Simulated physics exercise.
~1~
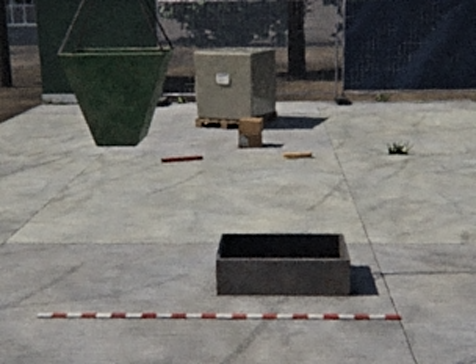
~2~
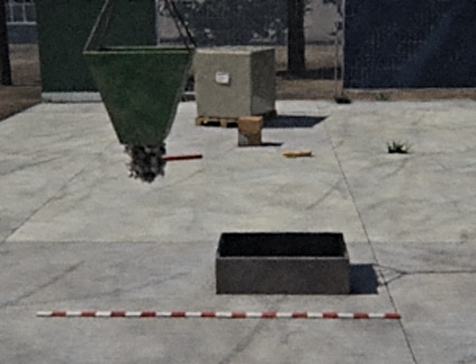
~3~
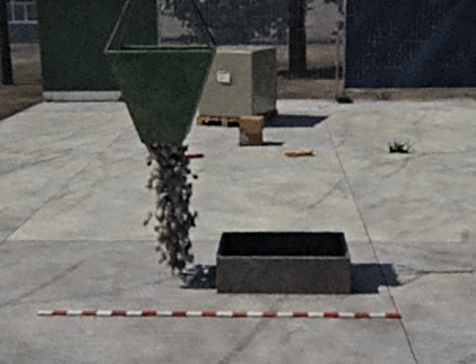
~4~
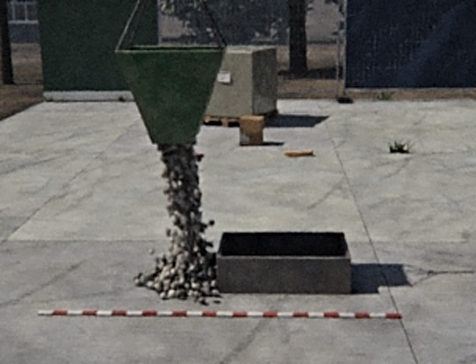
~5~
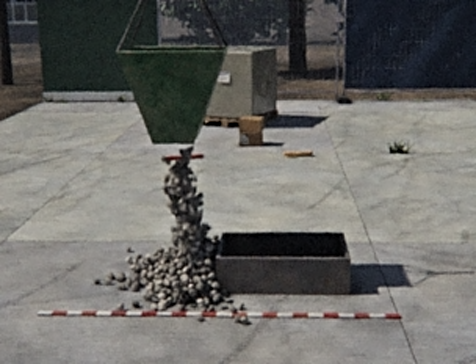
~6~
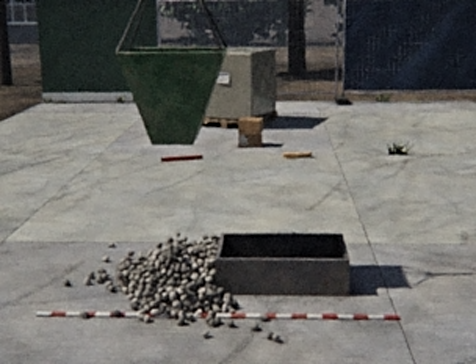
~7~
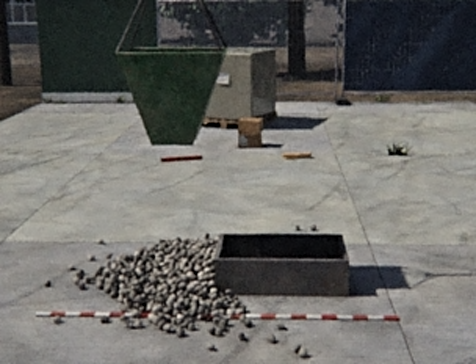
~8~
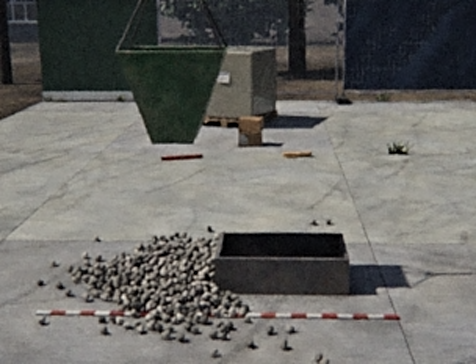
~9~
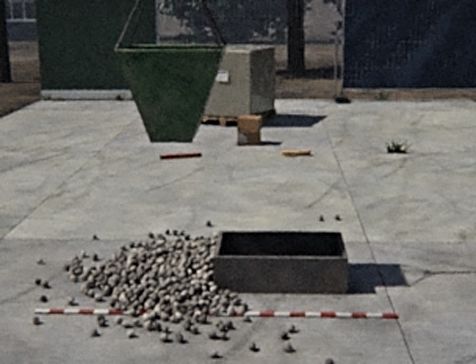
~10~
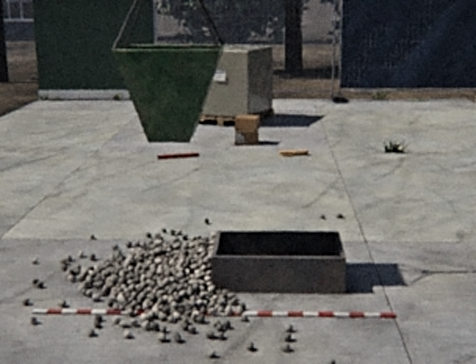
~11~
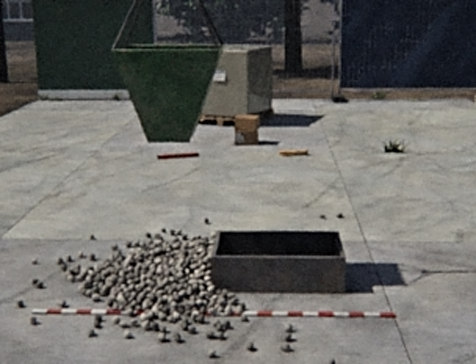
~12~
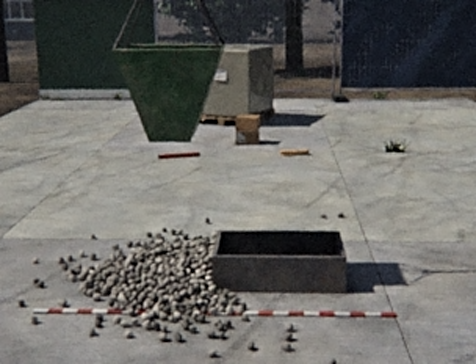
A green tapered skip hangs at the upper left above a sunlit concrete yard, seen from slightly above by a gently swaying camera. A grey block on a pallet and a small brown box stand behind it, while an open dark grey bin sits lower down behind a red and white striped staff. The skip moves right and releases rounded grey stones from its bottom, then stops short of the bin. The stones pour down beside the bin's left side and spread into a heap across the staff. The emptied skip hangs still as stray stones roll outward and settle, most lying left of the bin.
